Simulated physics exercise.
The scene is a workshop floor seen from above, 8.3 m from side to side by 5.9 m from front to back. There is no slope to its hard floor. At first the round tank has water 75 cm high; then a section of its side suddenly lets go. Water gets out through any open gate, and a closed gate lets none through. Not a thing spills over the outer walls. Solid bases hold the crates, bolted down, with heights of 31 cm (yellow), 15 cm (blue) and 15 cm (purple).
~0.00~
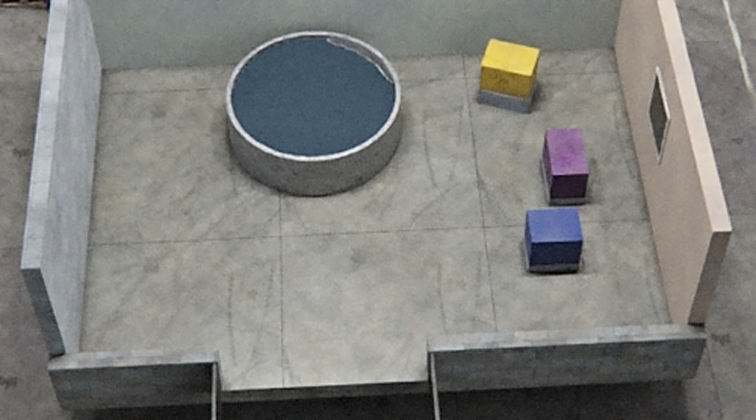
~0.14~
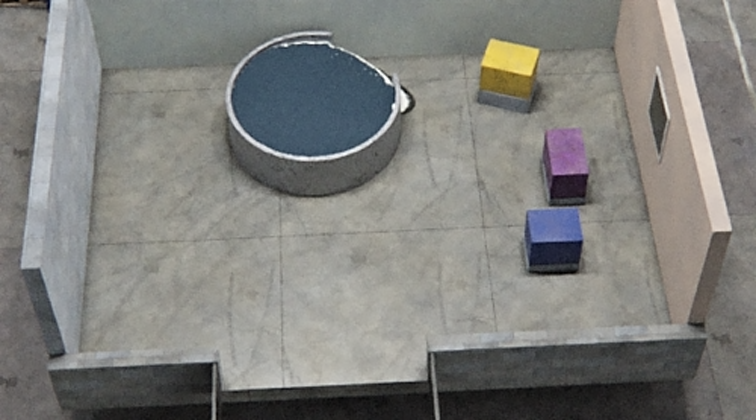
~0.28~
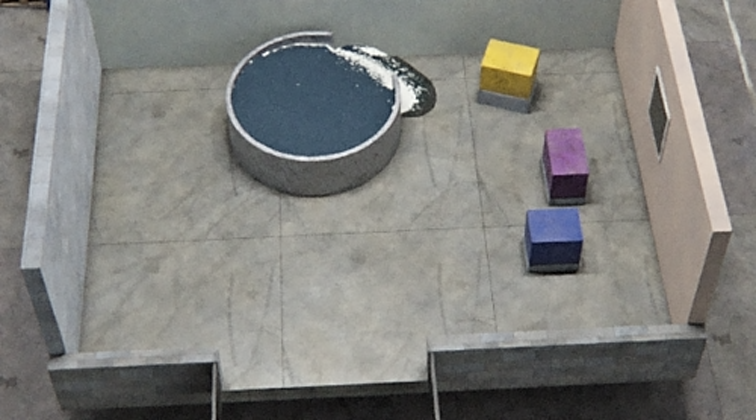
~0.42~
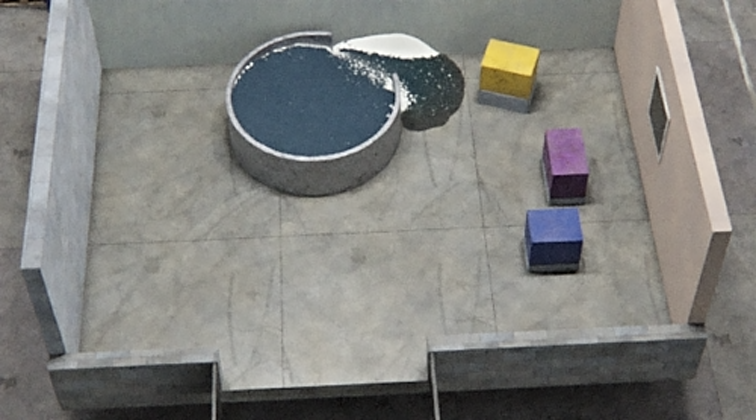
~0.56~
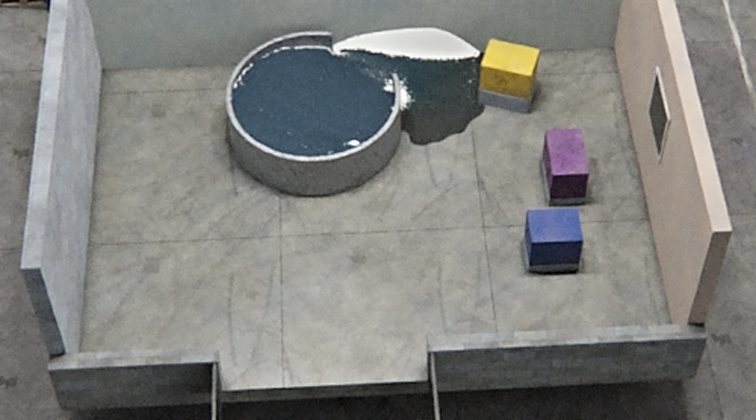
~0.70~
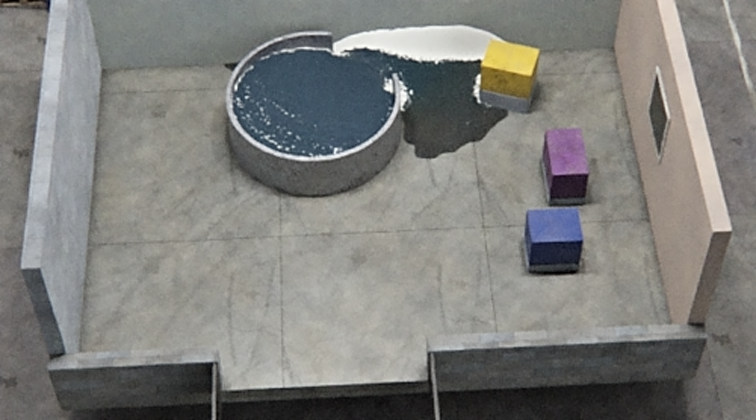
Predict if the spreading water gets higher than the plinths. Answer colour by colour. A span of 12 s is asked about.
I would say the yellow crate ends up wet, the blue crate ends up wet, the purple crate ends up wet.
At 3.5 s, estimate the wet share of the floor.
Roughly 60 percent.
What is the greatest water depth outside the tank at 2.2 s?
50 cm or so.
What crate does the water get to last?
It is the blue one.
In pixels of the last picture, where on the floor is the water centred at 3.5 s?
Pixel position near (414, 136).
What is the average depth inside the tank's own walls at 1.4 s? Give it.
Some 51 cm on average.
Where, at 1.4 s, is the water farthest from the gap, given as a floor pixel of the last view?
That's around (629, 119) in the last picture.
After 1.4 s water covers 15 % of the floor and is deepest (62 cm) near (474, 83); yellow plinth reached, blue plinth not reached, purple plinth not reached.
After 2.2 s water covers 30 % of the floor and is deepest (50 cm) near (474, 83); yellow plinth reached, blue plinth not reached, purple plinth reached.
After 3.5 s water covers 60 % of the floor and is deepest (32 cm) near (615, 52); yellow plinth reached, blue plinth reached, purple plinth reached.
After 7.0 s water covers 90 % of the floor and is deepest (20 cm) near (650, 343); yellow plinth reached, blue plinth reached, purple plinth reached.
After 12.0 s water covers 100 % of the floor and is deepest (10 cm) near (671, 320); highest at the yellow plinth 55 cm, highest at the blue plinth 20 cm, highest at the purple plinth 22 cm.
